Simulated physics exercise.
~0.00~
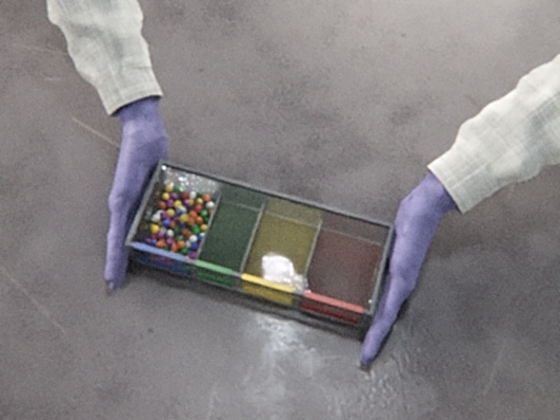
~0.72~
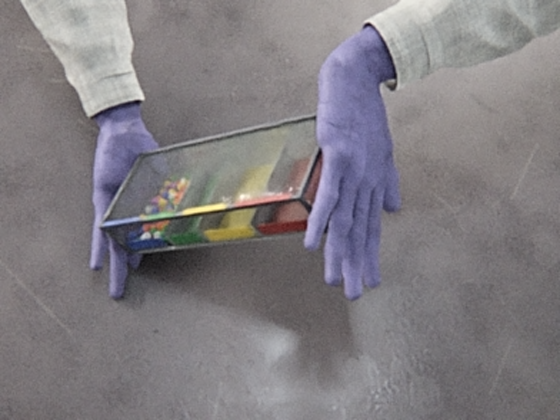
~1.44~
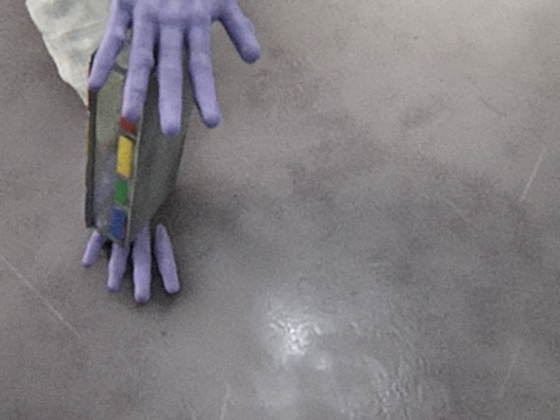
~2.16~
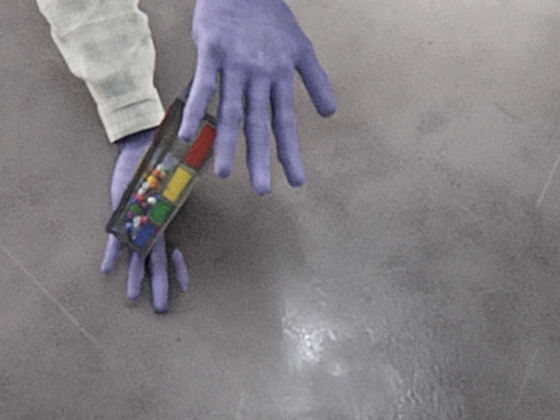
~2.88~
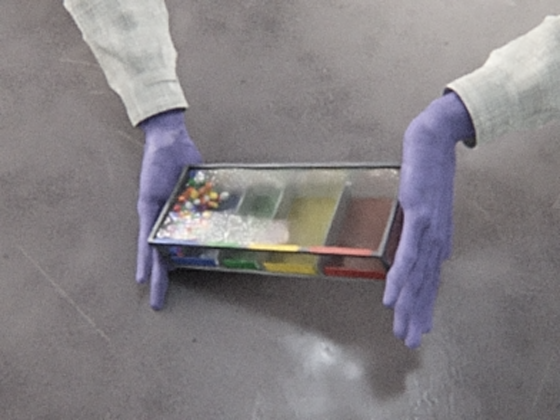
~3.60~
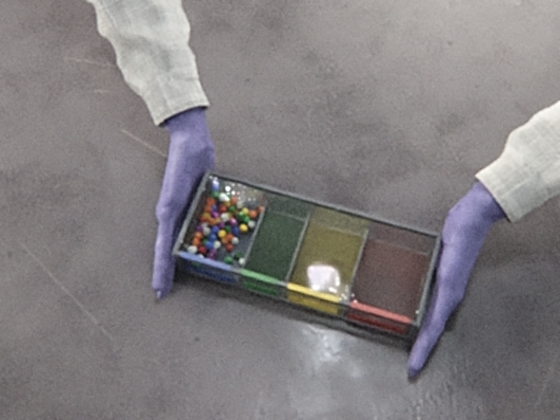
A clear lidded box with blue, green, yellow and red sections was tipped up onto its blue end by two purple-gloved hands, then lowered flat again, and the colorful beads finished where they started, all in the blue section at the left.
